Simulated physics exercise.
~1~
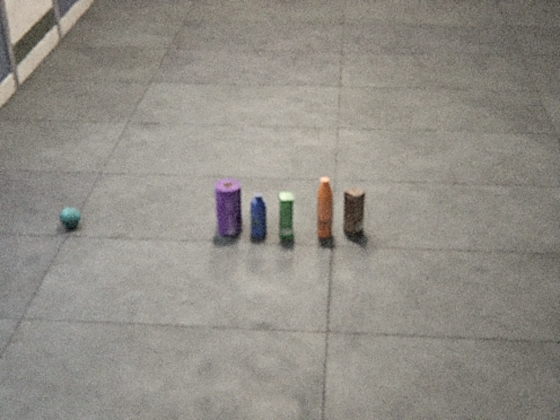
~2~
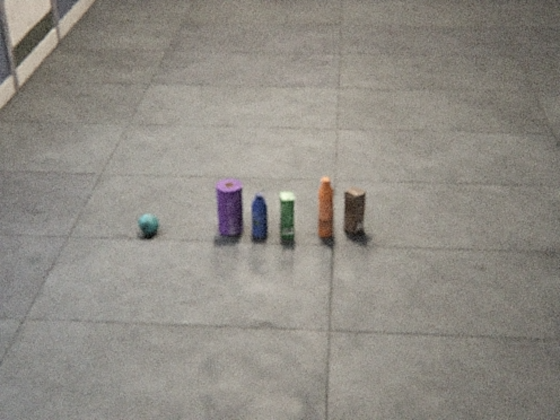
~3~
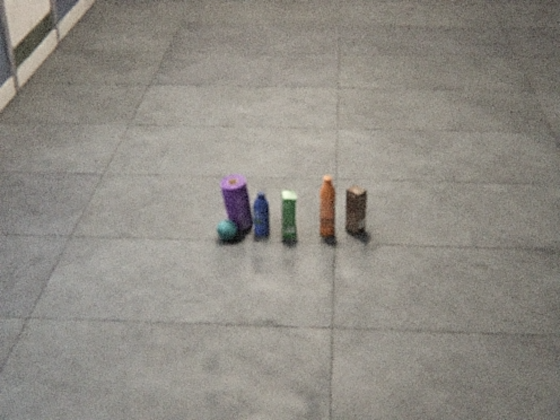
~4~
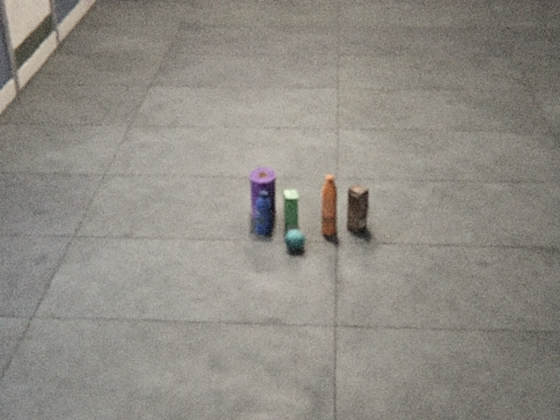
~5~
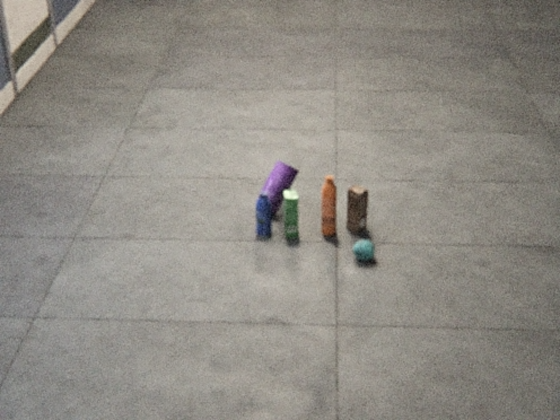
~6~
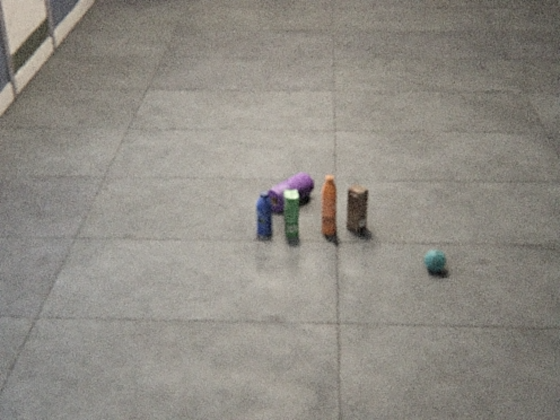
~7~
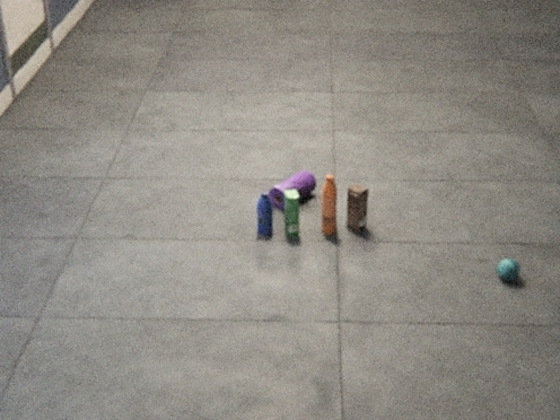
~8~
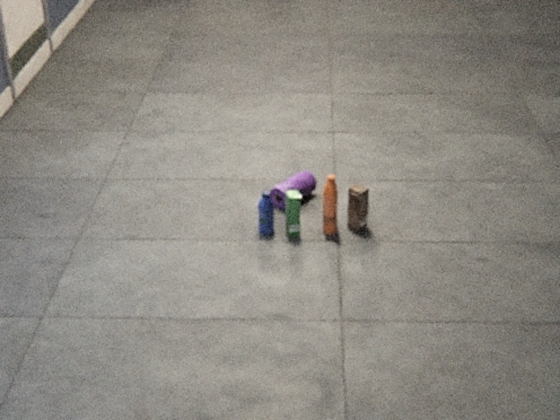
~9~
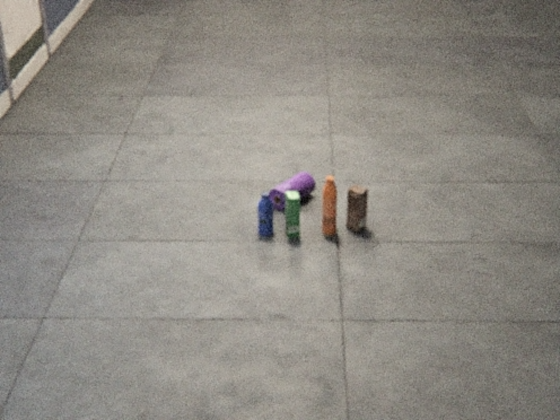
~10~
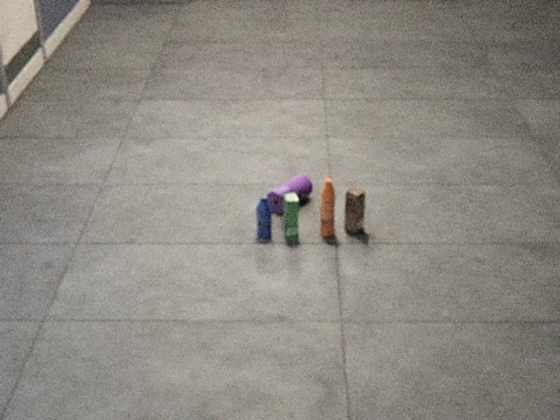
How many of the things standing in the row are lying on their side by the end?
One of them is lying on its side at the end, the purple roll.
A turquoise ball rolls from the left across a grey tiled floor, seen from above at a slant. Ahead of it, a purple roll, a blue bottle, a green carton, an orange bottle and a brown carton stand in a row from left to right. As the ball reaches the purple roll, the roll shifts right and leans, while the ball carries on past the front of the others. The roll tips further and drops onto its side behind the blue bottle and green carton. The ball leaves on the right, and the other four things are still standing.
